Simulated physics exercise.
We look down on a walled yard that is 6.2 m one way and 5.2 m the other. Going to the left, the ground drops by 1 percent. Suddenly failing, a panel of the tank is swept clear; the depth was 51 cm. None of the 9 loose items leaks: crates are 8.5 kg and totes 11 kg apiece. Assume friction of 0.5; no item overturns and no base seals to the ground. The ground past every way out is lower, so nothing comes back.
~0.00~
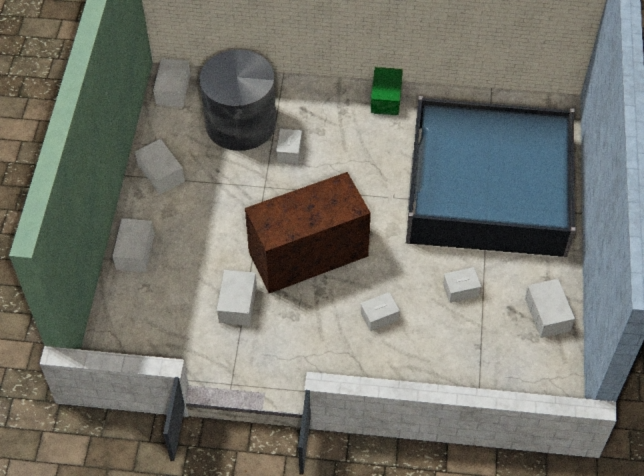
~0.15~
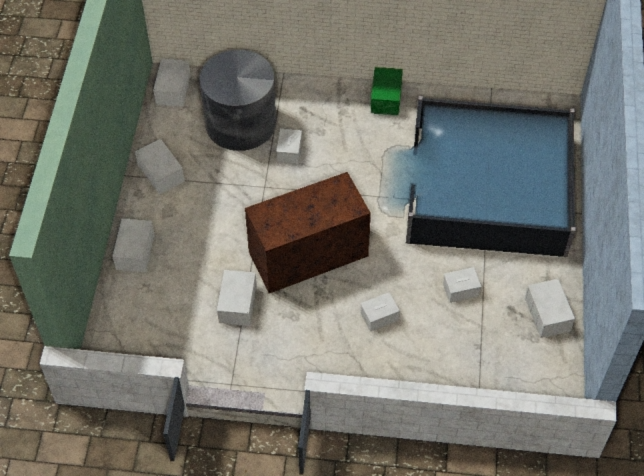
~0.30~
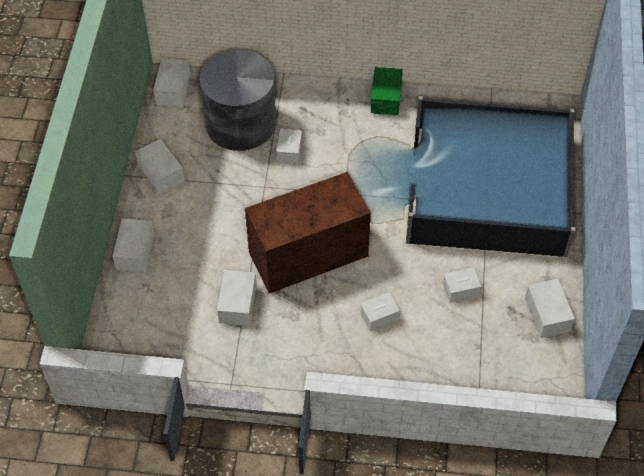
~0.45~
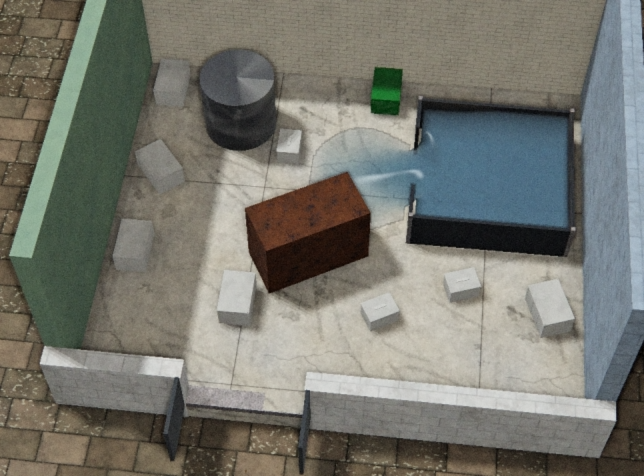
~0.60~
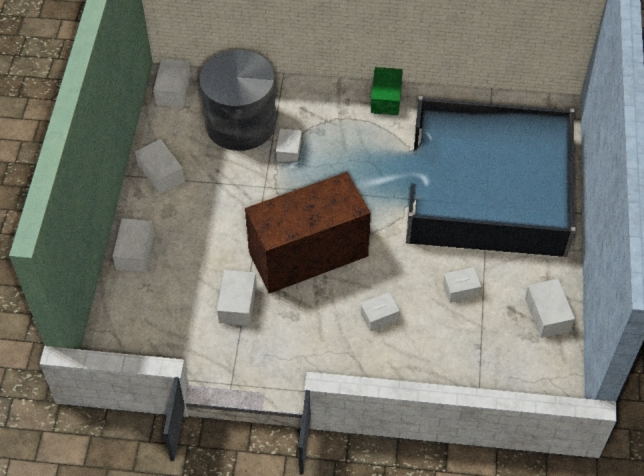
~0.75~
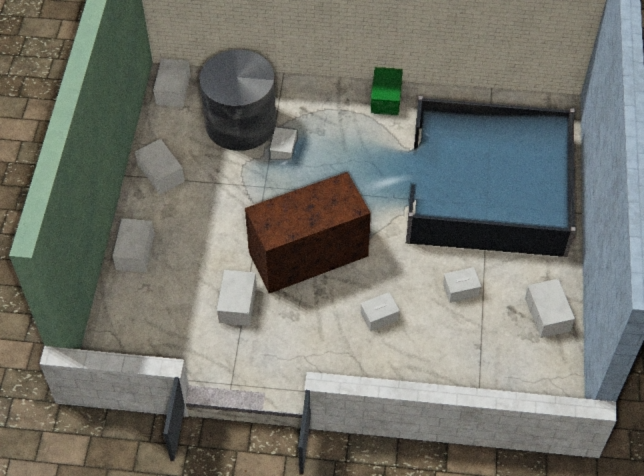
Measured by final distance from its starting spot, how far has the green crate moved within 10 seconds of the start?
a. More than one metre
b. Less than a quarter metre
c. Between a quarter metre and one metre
Answer: A.
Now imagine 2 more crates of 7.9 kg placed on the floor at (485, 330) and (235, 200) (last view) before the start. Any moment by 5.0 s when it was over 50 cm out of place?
Lab note - in order: Below threshold / above threshold.
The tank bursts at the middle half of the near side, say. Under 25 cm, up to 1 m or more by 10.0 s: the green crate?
In that scenario the green crate would have stayed in place.
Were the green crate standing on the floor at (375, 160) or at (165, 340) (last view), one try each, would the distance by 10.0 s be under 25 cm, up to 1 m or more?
In that order: It travels far; it ends far away.
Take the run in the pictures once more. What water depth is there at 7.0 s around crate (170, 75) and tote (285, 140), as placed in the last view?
Close to 11 and 10 centimetres.
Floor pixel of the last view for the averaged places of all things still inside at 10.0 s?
The average lands around (344, 277).
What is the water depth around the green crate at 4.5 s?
3 cm, roughly.
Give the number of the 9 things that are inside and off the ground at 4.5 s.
Of them, 4.
After 2.0 s the green crate is near (387, 84), 0.0 m from its start, aground; 0 of 9 are out; 1 afloat.
After 4.5 s the green crate is near (422, 98), 0.5 m from its start, aground; 0 of 9 are out; 4 afloat.
After 7.0 s the green crate is near (423, 98), 0.6 m from its start, aground; 0 of 9 are out; 3 afloat.
After 10.0 s the green crate is near (497, 100), 1.5 m from its start, afloat; 0 of 9 are out; 7 afloat.
